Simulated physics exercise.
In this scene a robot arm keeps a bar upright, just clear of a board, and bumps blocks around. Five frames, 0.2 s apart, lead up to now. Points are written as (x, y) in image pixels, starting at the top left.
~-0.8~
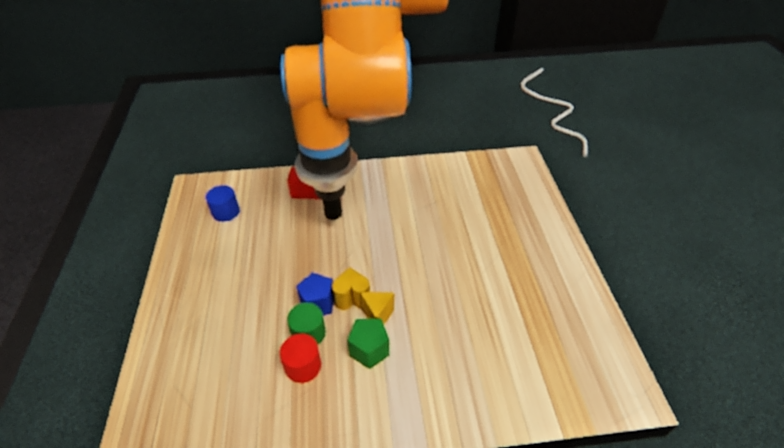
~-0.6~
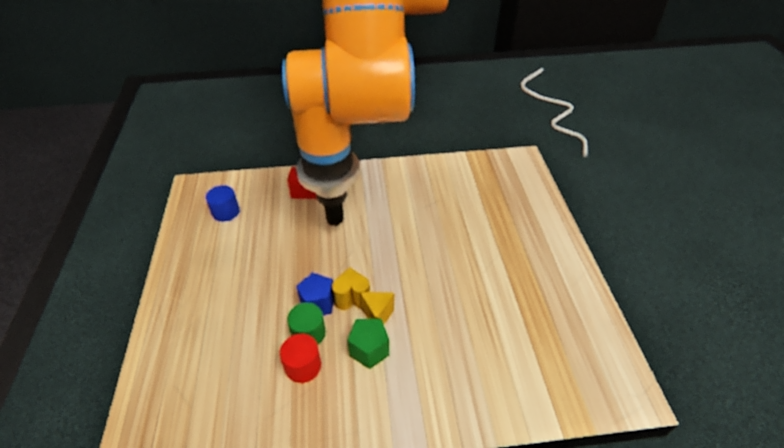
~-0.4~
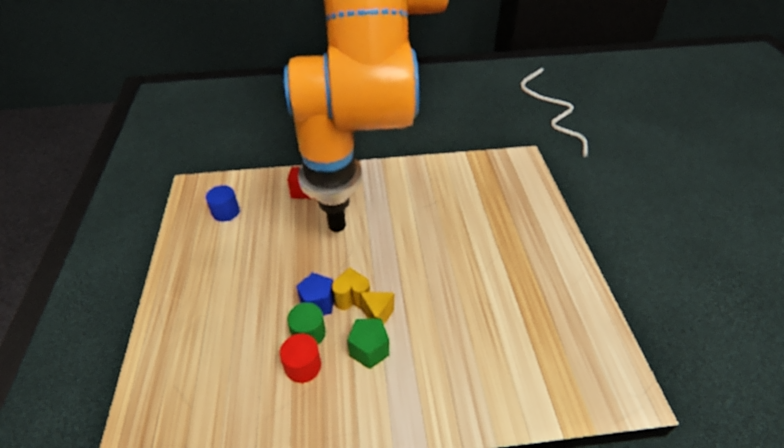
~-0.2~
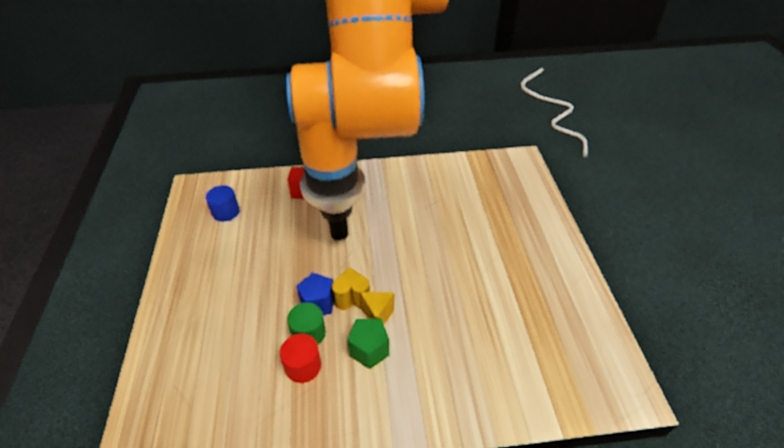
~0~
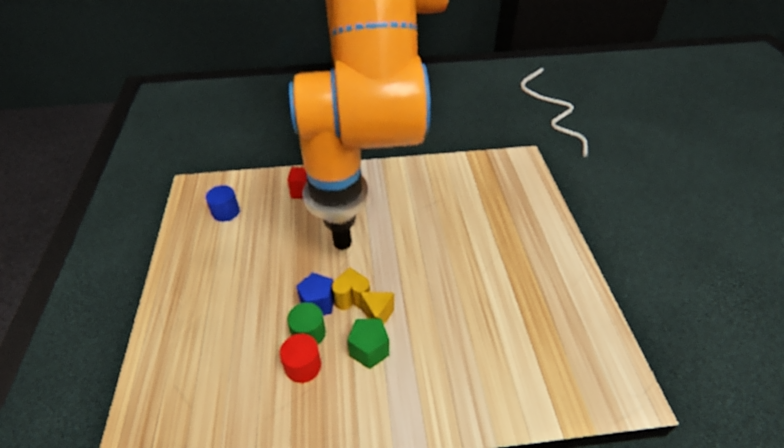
An orange robot arm with a dark tip hangs over a pale wooden board on a dark green table, seen from above at a fixed angle. Blue, yellow, green and red blocks cluster near the board's middle, with a blue block at upper left, a red one behind the arm, and a white squiggly strand at upper right. The arm moves slowly toward the cluster, drifting slightly right, while every block stays still.
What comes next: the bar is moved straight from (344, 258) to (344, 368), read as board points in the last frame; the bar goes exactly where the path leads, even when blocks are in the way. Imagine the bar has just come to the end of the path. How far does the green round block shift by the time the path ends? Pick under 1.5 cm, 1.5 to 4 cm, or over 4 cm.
Under 1.5 cm.
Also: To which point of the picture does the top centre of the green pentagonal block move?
I'd say the green pentagonal block ends with its top centre at (385, 352).
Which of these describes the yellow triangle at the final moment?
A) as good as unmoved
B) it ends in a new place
The one that fits is B, it ends in a new place.
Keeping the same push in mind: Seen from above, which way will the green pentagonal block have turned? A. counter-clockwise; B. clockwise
Letter B.
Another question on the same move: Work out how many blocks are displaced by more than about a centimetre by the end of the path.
That makes 3 blocks or more.
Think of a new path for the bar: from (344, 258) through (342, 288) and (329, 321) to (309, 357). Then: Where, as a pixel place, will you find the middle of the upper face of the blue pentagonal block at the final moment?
Pixel (301, 296).
What follows on the original path. One third of the way, bar (343, 278); yellow heart-shaped block (352, 291), turned 15° clockwise; yellow triangle (379, 306), turned 30° anticlockwise.
Two thirds of the way, bar (343, 314); yellow heart-shaped block (365, 321), turned 30° anticlockwise; green pentagonal block (378, 347), turned 35° clockwise; yellow triangle (398, 318), turned 70° anticlockwise.
At the end, bar (342, 356); green round block in place; yellow heart-shaped block (368, 326), turned 40° anticlockwise; green pentagonal block (385, 352), turned 35° clockwise; yellow triangle (401, 319), turned 75° anticlockwise.
